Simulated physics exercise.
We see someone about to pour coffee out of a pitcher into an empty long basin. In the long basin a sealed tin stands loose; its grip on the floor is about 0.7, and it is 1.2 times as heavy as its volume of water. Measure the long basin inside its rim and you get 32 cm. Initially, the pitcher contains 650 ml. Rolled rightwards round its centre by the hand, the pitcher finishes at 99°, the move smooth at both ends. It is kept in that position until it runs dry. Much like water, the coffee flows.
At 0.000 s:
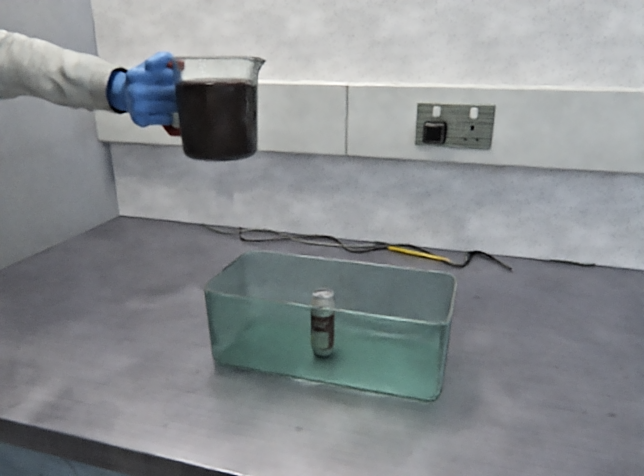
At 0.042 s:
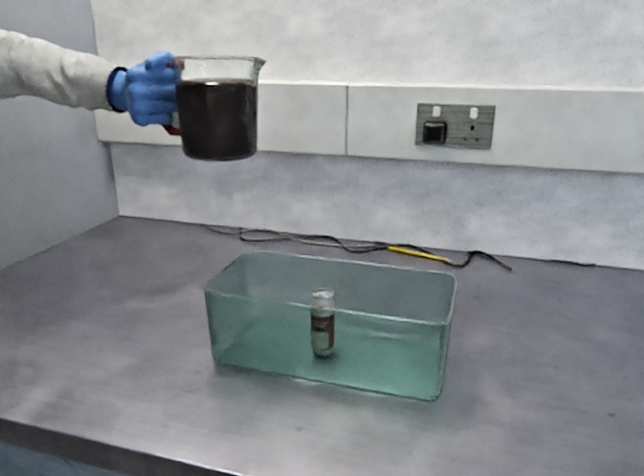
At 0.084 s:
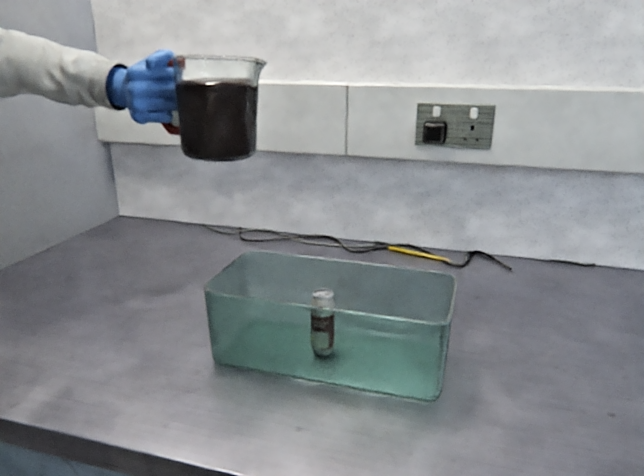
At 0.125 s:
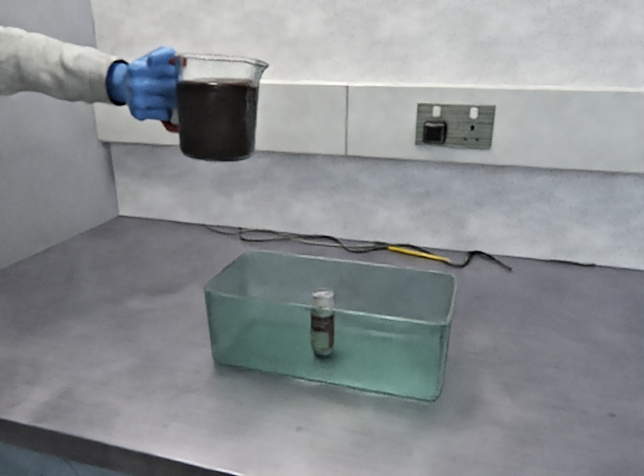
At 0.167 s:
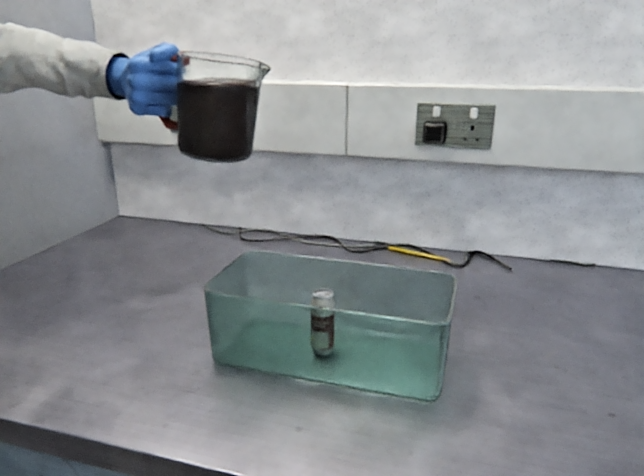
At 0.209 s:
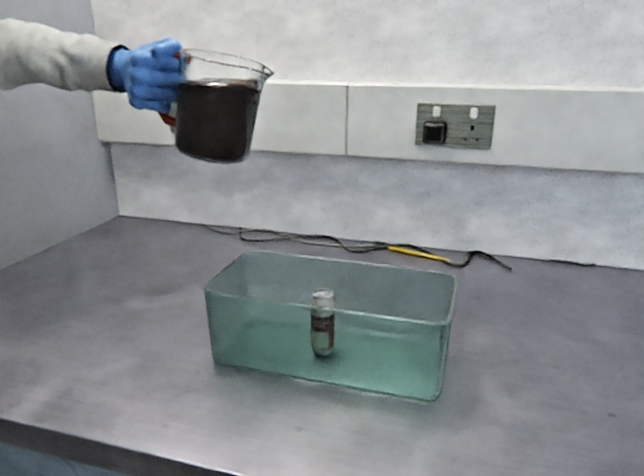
A gloved hand slowly tilts a pitcher of dark coffee slightly rightwards above a long basin.
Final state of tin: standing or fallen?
It does not come down.
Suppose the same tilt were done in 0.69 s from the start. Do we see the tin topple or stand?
The tin stays on its base.
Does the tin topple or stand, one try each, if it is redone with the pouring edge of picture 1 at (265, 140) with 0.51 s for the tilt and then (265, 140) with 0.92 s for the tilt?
First it tips over; then it tips over.
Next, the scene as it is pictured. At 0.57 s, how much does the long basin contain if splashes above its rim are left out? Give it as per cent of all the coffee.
Fraction in basin: Approx. 0%.
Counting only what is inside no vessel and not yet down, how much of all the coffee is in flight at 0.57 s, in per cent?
Close to 14 per cent, I'd say.
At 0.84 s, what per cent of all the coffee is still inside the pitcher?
About 34 per cent.
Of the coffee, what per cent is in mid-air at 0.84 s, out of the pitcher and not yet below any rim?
Roughly 34 per cent.
By 0.57 s the tilt is 68° and 86 per cent is still to pour; the tin stands where it began.
By 0.84 s the tilt is 97° and 34 per cent is still to pour; the tin stands where it began.
By 1.12 s the tilt is 99° and 6 per cent is still to pour; the tin stands where it began.
By 1.42 s the tilt is 99° and 1 per cent is still to pour; the tin stands where it began.
At rest the tin stands where it began.
